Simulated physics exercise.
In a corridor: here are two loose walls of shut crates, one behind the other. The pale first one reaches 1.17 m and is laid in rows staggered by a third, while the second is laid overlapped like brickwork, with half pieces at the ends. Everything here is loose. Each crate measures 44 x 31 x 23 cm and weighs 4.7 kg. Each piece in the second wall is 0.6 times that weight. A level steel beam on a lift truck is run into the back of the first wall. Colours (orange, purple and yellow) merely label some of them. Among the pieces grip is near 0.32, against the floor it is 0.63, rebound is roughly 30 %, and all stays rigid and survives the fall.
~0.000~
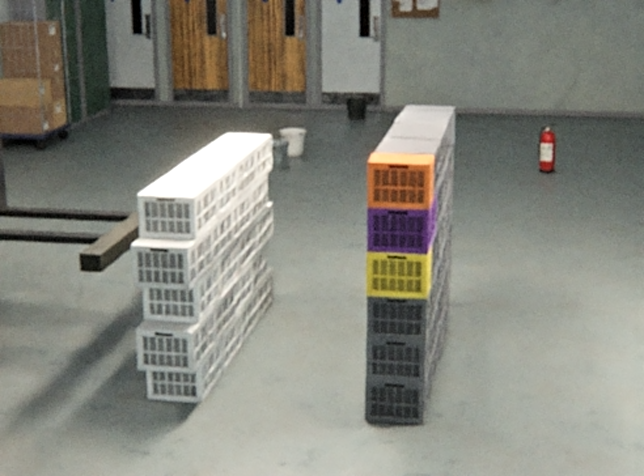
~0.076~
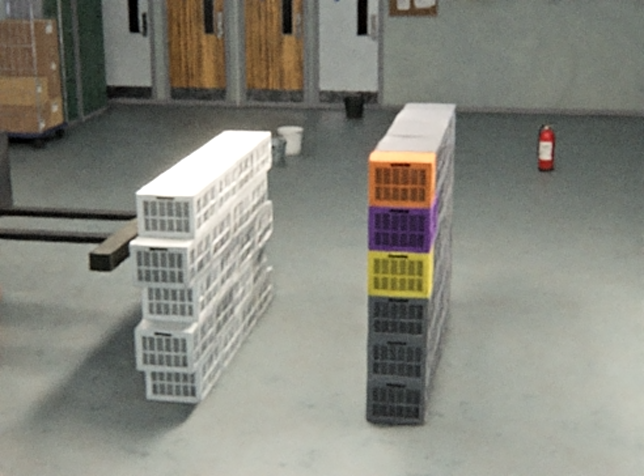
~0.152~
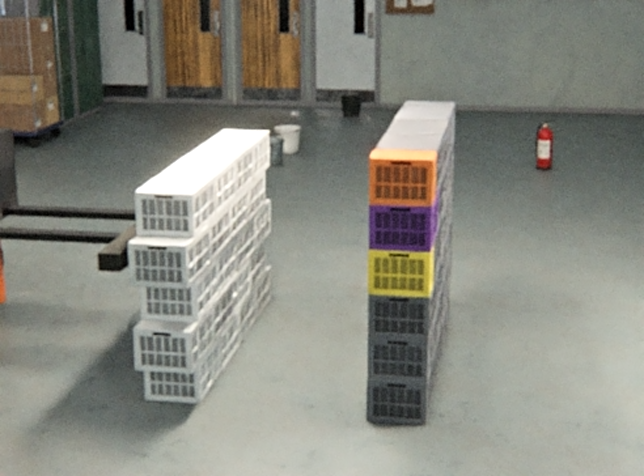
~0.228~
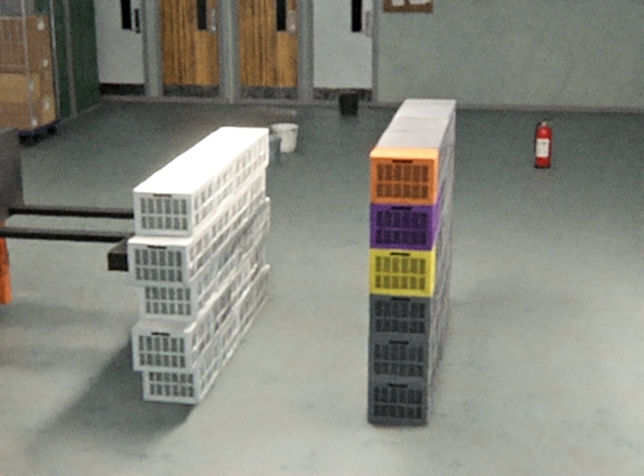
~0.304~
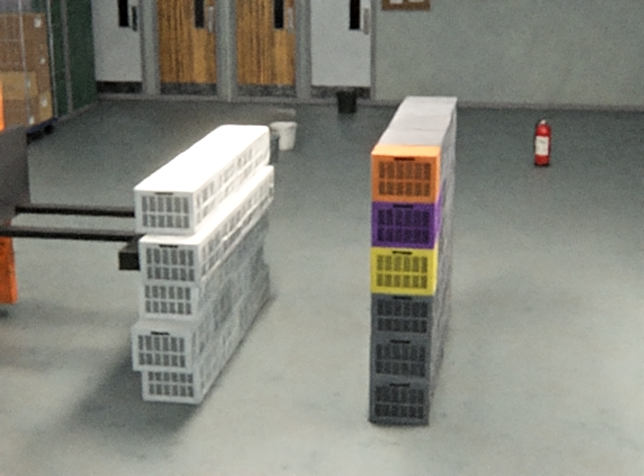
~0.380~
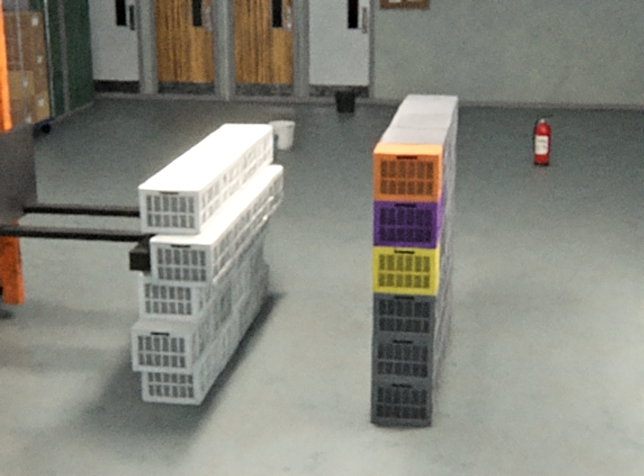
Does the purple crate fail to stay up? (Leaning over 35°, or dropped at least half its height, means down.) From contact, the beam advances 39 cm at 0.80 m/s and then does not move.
No - that piece lasts.
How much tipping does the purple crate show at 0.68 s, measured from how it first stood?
About 0 degrees.
Around 0.68 s, 0 of the pale wall down; none of the 27 crates of the second wall down; purple crate unmoved.
Around 1.00 s, 8 of the pale wall down; none of the 27 crates of the second wall down; purple crate unmoved.
Finally (2.0 s), 8 of the pale wall down; none of the 27 crates of the second wall down, 9 disturbed; purple crate unmoved; orange crate unmoved; yellow crate displaced 23 mm. Seen by the last camera, middles, purple crate near (411, 214), orange crate near (410, 173).
